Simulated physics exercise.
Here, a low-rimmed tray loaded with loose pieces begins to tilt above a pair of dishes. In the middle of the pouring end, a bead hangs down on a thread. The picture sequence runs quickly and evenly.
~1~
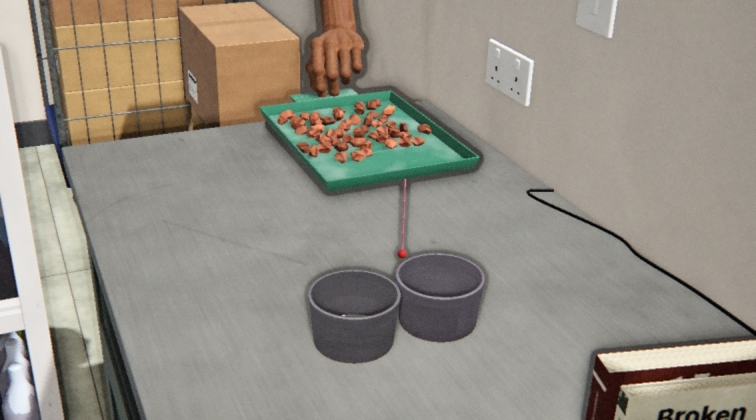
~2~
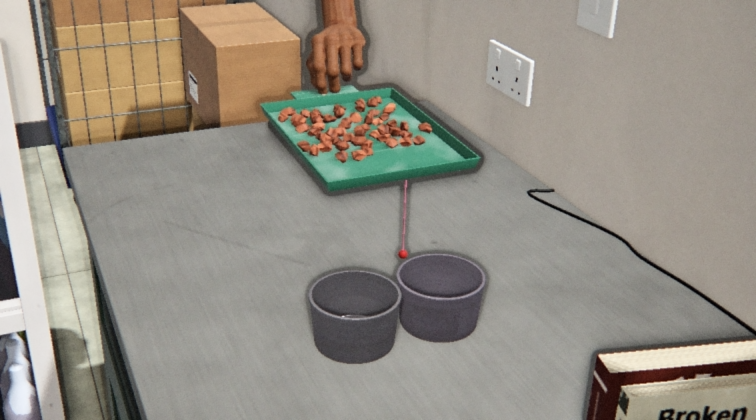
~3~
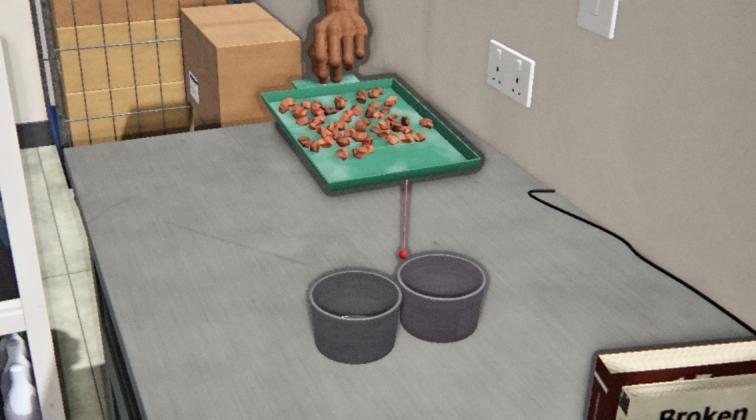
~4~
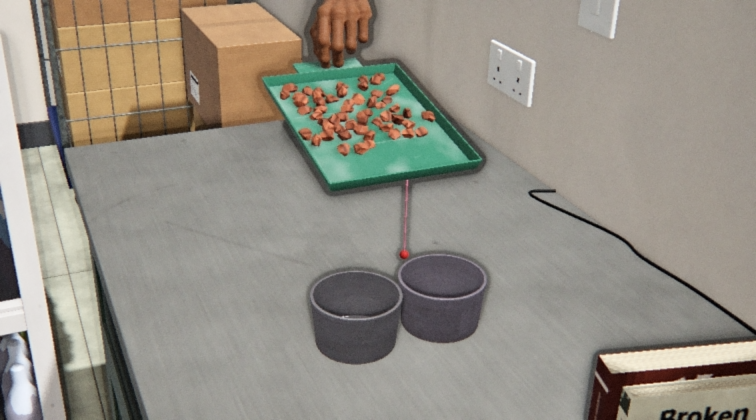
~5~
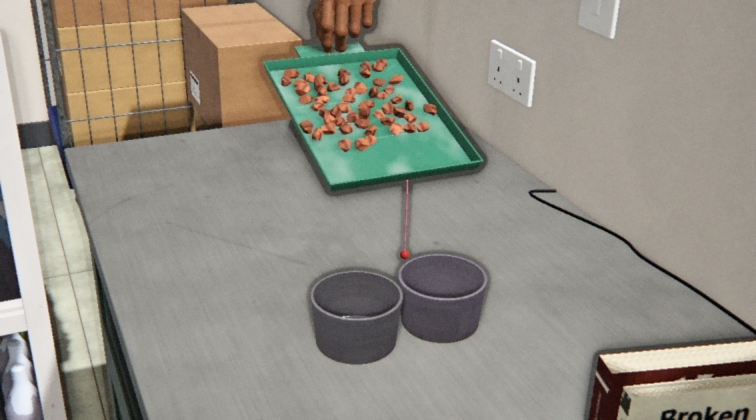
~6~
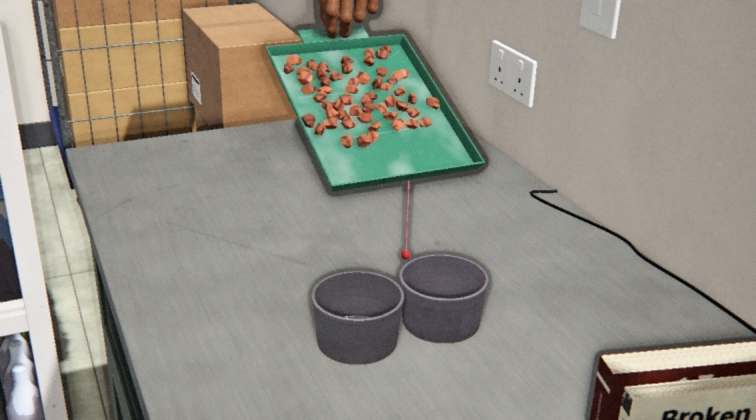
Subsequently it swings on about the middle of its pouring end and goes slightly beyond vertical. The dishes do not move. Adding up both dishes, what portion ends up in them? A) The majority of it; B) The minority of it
The majority of it.
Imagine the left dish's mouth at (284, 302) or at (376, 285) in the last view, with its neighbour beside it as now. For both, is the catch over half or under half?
Try 1: Not up to half; try 2: In excess of half.
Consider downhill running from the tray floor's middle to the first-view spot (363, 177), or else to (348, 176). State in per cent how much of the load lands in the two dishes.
First heading 80 %, second heading 70 %.
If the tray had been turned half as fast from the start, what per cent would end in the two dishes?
I'd say 80 percent or thereabouts.
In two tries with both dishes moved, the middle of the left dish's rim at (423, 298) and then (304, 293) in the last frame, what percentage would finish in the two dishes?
It comes to near 70 per cent the first time and near 30 per cent the second time.
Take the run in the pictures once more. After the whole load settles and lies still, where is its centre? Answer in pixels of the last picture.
Near (447, 319), more or less.
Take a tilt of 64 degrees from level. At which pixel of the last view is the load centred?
(410, 166).
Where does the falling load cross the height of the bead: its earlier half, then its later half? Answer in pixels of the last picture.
At (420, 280) for the first part, then at (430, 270) for the others.
Shortly afterwards, tray tipped steeply; the bulk on the tray; a little in the air.
Next, tray tipped past a quarter turn; near a quarter on the tray; a little in the left dish; near a quarter in the right dish; near a quarter outside both; a little in the air.
Some moments later, tray tipped past a quarter turn; near a quarter in the left dish; near half in the right dish; near a quarter outside both.
In the end, tray tipped past a quarter turn; near a quarter in the left dish; near half in the right dish; near a quarter outside both.
